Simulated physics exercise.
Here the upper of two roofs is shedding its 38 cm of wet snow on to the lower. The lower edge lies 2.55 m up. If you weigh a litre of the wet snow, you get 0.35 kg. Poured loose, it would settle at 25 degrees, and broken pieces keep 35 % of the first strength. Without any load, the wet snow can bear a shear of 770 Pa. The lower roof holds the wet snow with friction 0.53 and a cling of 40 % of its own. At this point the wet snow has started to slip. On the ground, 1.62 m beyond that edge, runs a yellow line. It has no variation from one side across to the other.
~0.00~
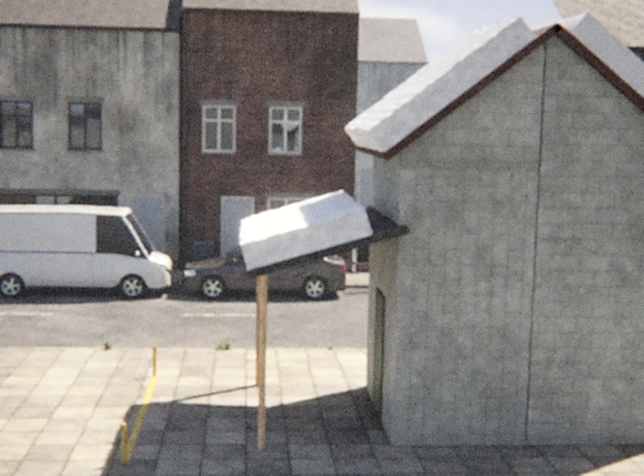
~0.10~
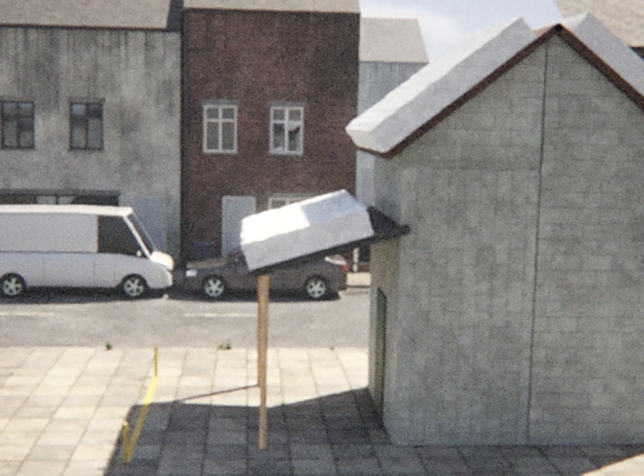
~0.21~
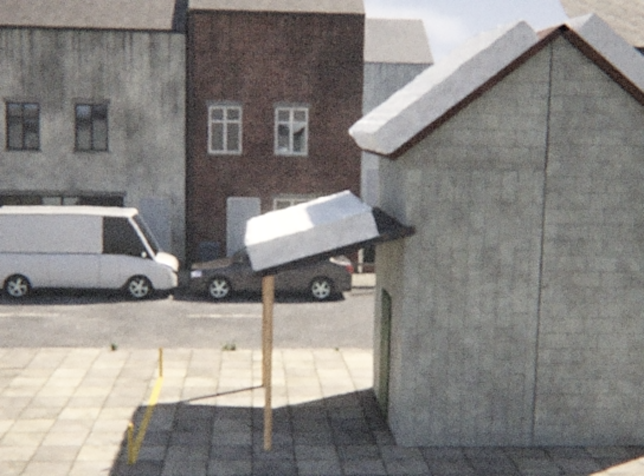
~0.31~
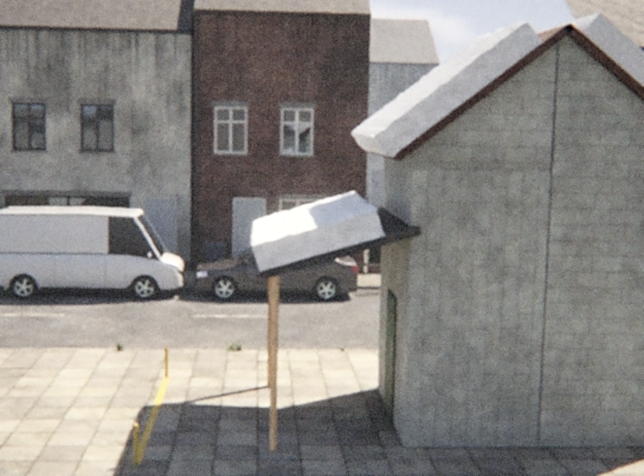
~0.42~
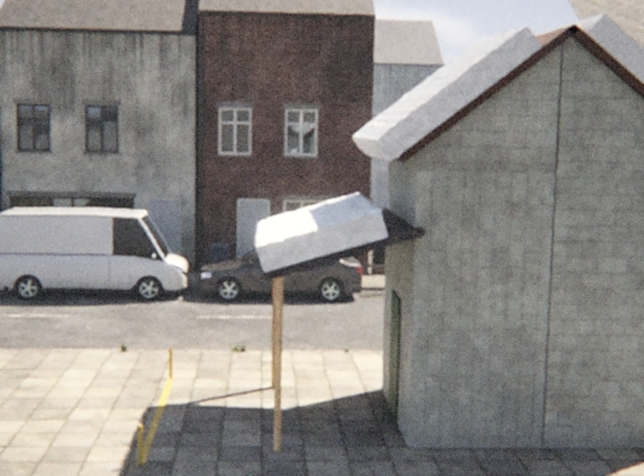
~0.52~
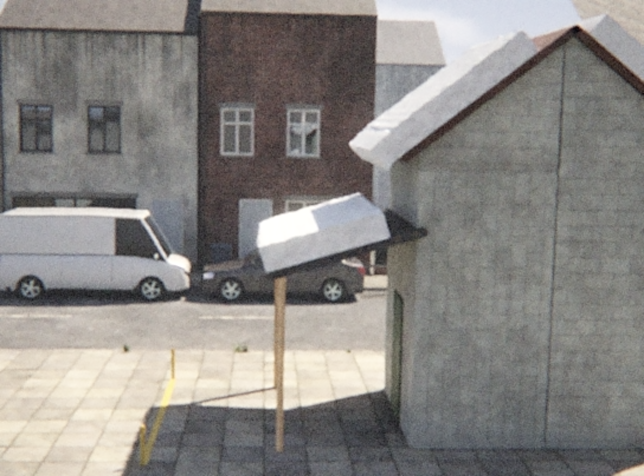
A grey block building with thick white snow on its pitched roof stands at the right of a paved yard, seen from slightly above, across from a street. A lower, post-propped roof at its left also carries snow, near a yellow line, with a white van, a dark car and grey and red-brick houses behind. The upper left slab slides slightly downslope in one piece as the camera drifts gently left.
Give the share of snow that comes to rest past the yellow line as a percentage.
Roughly 13 percent.
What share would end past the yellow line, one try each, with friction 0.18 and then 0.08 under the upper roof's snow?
I'd say 35 %, followed by 40 %.
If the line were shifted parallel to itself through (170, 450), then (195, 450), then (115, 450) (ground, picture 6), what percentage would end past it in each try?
In order, some 20, 25 and 7 percent would end past it.
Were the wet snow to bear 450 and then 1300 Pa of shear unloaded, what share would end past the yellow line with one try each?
In turn about 30 %, 5 %.
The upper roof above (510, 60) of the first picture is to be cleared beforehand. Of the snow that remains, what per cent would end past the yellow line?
Result: Approx. 8 % past the line.
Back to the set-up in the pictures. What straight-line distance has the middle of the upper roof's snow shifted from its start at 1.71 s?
Roughly 2.6 m.
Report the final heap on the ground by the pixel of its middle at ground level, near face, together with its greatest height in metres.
(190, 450), 0.4 m.
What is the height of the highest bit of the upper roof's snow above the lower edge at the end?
0.9 m.
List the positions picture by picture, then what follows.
In the first frame, leading edge of the wet snow at (383, 133).
In the second frame, leading edge of the wet snow at (383, 143), its middle shifted 1.1 cm.
In the third frame, leading edge of the wet snow at (387, 122), its middle shifted 4.2 cm, 1 % of it past the upper edge, in one piece.
In the fourth frame, leading edge of the wet snow at (389, 138), its middle shifted 9.6 cm, 4 % of it past the upper edge, in one piece.
In the fifth frame, leading edge of the wet snow at (388, 140), its middle shifted 17 cm, 7 % of it past the upper edge, in one piece.
In the sixth frame, leading edge of the wet snow at (384, 144), its middle shifted 28 cm, 11 % of it past the upper edge, in one piece.
After 1.07 s, none is below the lower edge and 0 % is past the line.
After 1.71 s, none is below the lower edge and 0 % is past the line.
After 2.36 s, 29 % is below the lower edge and 0 % is past the line.
After 3.00 s, 48 % is below the lower edge and 13 % is past the line.
After 5.80 s, at the end, 51 % is below the lower edge and 13 % is past the line.
